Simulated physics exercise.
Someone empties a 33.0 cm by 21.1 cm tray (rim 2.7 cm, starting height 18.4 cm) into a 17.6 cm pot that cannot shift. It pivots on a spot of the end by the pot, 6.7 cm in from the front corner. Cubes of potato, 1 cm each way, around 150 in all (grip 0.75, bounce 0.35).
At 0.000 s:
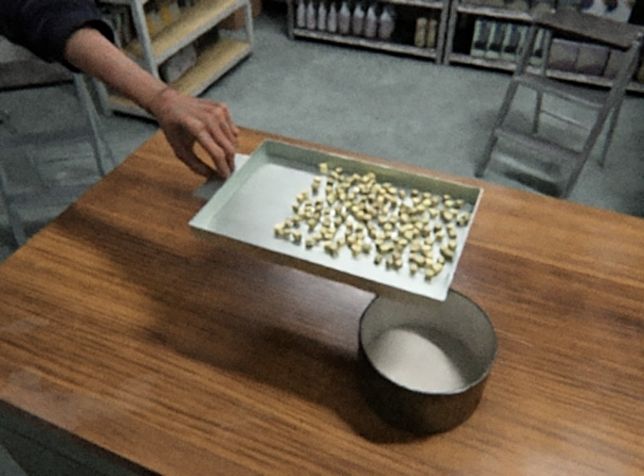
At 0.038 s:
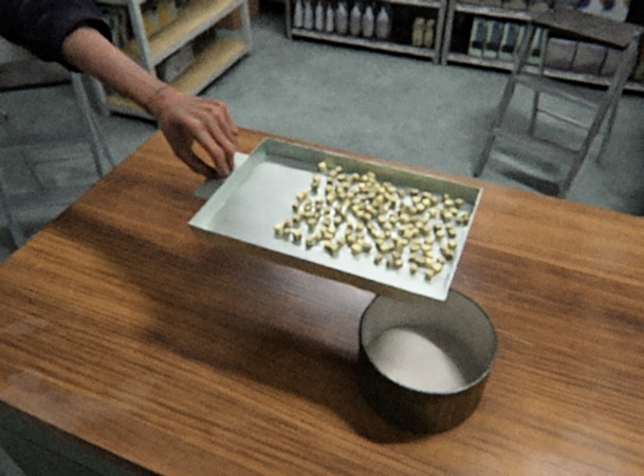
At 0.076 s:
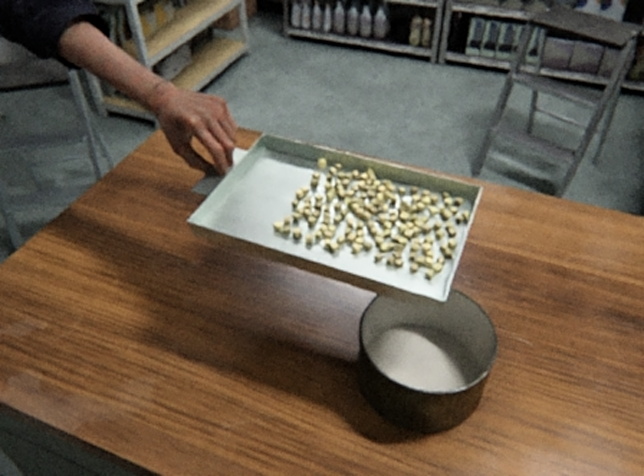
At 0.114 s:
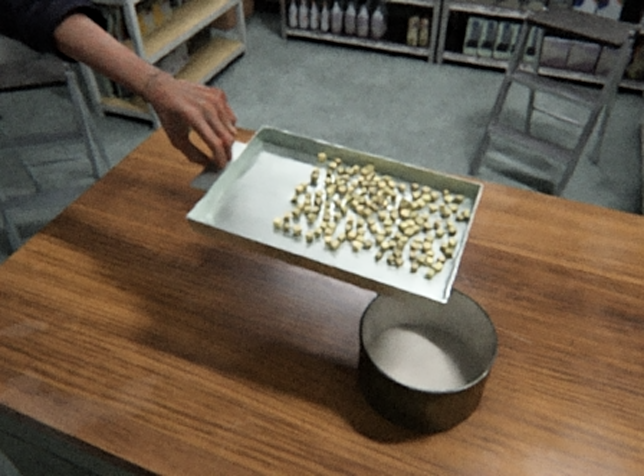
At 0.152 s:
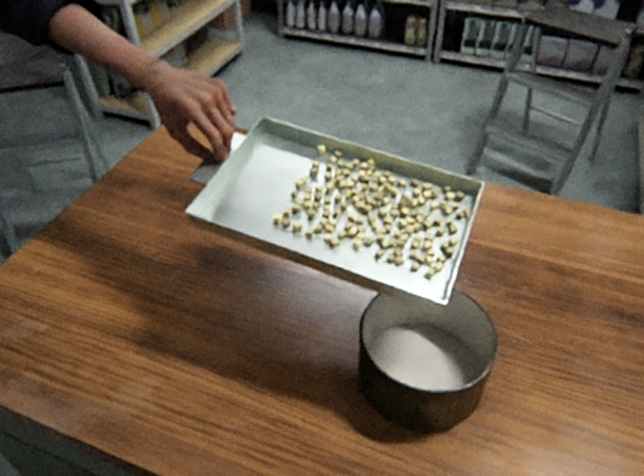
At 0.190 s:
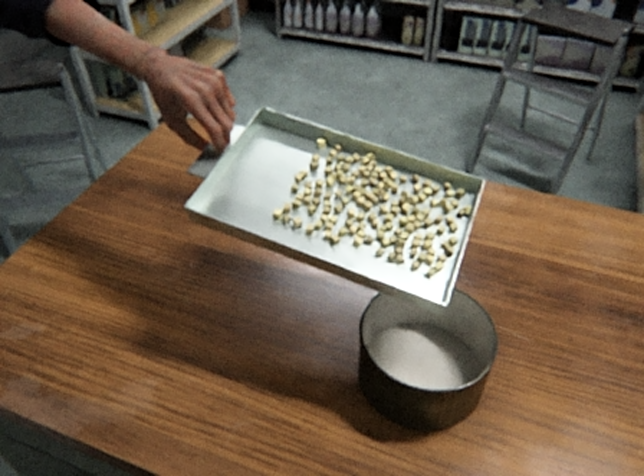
At the start, a hand holds a shallow metal tray scattered with small pale potato cubes nearly level above a dark round pot on a wooden table. The hand then raises the left end slightly, tilting the tray gently toward the pot, while the cubes stay spread across it.
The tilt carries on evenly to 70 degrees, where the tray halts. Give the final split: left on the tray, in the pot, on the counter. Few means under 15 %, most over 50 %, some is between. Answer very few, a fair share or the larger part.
Left on the tray: The larger part; in the pot: A fair share; on the counter: Very few.
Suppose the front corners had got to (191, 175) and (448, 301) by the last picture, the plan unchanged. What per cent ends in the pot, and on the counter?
Pot 15, counter 35.
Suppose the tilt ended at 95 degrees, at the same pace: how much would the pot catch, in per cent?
It would be near 85 per cent.
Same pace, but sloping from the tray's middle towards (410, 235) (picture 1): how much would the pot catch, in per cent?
About 0 per cent.
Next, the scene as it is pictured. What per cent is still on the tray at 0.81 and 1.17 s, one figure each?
About 100, 75.
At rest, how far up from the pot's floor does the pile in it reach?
Some 1.5 cm.
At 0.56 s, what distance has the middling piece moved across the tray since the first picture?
About 1 cm.
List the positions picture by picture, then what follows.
Tray tilt 0 degrees, front corners at (191, 223) and (441, 297); middle of the pieces at (375, 213); pot at (427, 333), in the first picture.
Tray tilt 0 degrees, front corners at (191, 223) and (442, 297); middle of the pieces at (375, 213), in the second picture.
Tray tilt 2 degrees, front corners at (191, 220) and (442, 298); middle of the pieces at (375, 211), in the third picture.
Tray tilt 4 degrees, front corners at (190, 216) and (443, 299), lowest corner right front; middle of the pieces at (375, 208), in the fourth picture.
Tray tilt 7 degrees, front corners at (189, 211) and (444, 301), lowest corner right front; middle of the pieces at (375, 204), in the fifth picture.
Tray tilt 10 degrees, front corners at (188, 206) and (444, 302), lowest corner right front; middle of the pieces at (376, 200); pot at (428, 331). The tray's pace is about 80 degrees a second, in the sixth picture.
After 0.56 s, tilt 39 degrees; the tray holds 100 %, the pot 0 %.
After 0.81 s, tilt 58 degrees; the tray holds 100 %, the pot 0 %.
Then, at 1.17 s, tilt 70 degrees; the tray holds 75 %, the pot 15 %.
At rest (2.4 s), tray 65 %, pot 25 %, counter 5 %.
